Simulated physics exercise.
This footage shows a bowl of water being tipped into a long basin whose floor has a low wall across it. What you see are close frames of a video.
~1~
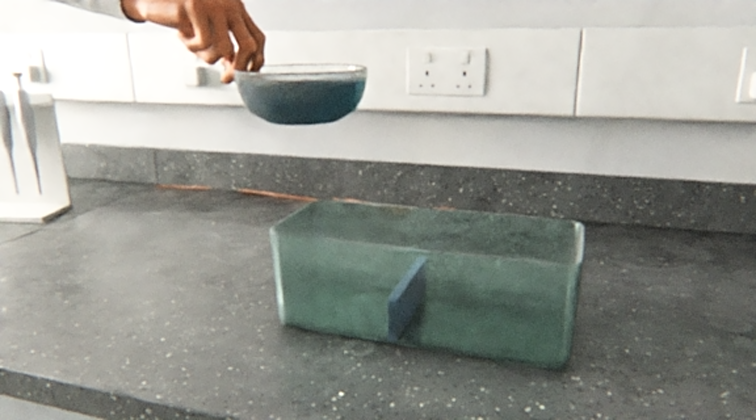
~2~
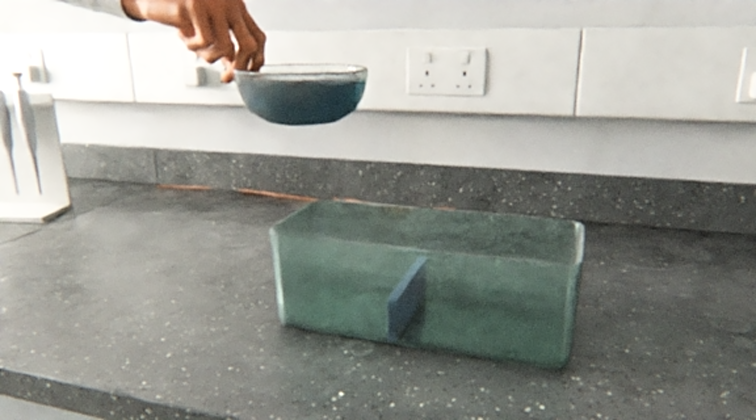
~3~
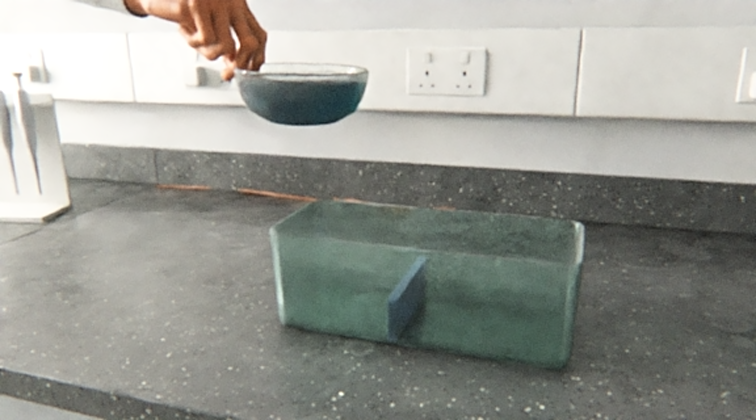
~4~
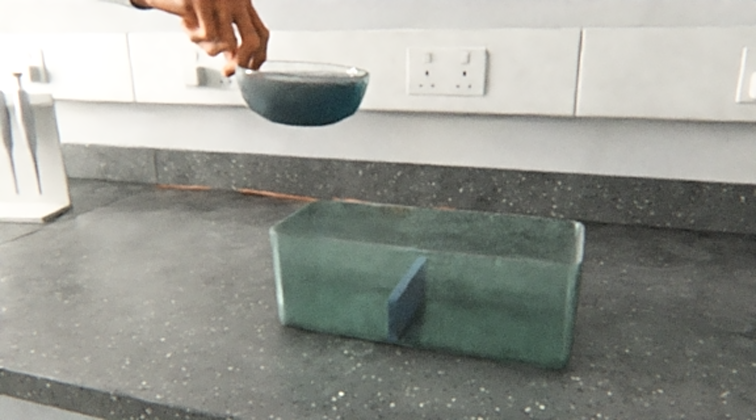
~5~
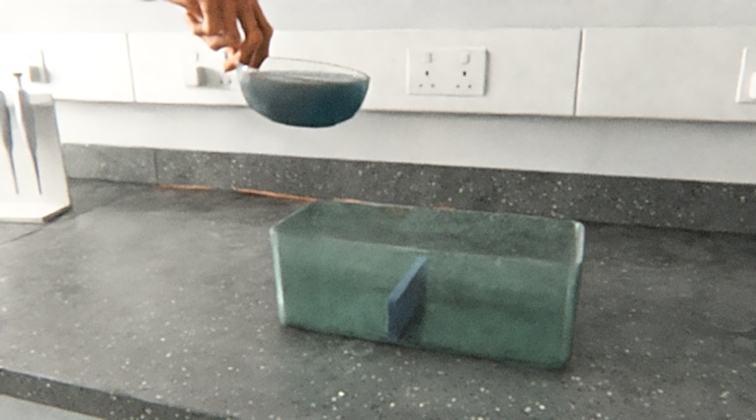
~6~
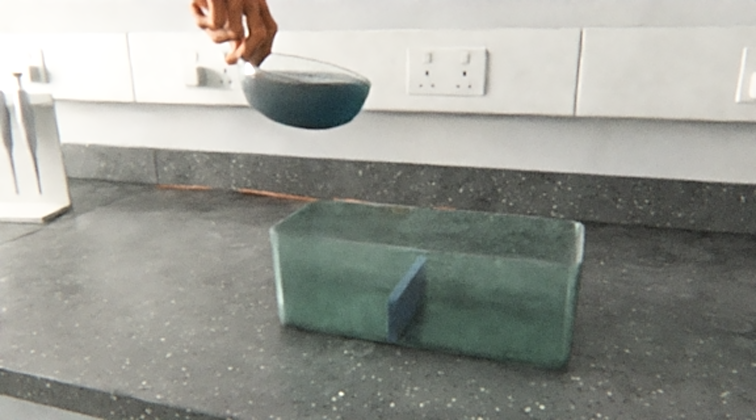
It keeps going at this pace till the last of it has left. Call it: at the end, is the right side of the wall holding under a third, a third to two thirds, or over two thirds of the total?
The right side holds a third to two thirds of the total.
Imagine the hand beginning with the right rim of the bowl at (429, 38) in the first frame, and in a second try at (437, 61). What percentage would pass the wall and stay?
90 and 95 per cent.
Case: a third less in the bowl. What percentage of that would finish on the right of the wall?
About 40 percent.
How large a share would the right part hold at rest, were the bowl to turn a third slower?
About 65 in a hundred.
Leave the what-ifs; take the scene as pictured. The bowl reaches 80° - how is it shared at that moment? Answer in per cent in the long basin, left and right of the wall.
About 5 per cent on the left and 25 on the right.
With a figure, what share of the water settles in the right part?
Near 60 in a hundred.
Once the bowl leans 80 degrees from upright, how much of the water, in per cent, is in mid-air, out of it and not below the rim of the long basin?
That works out near 50 percent.
A moment on, the bowl is tipped on its side and 20 per cent is still to pour, 5 is left of the wall and 26 right of it.
Next, the bowl is tipped right over and 0 per cent is still to pour, 39 is left of the wall and 58 right of it.
Then the bowl is tipped right over and 0 per cent is still to pour, 40 is left of the wall and 59 right of it.
Later the bowl is tipped right over and 0 per cent is still to pour, 40 is left of the wall and 59 right of it.
At rest 40 per cent lies left of the wall, 59 right of it and 1 outside.
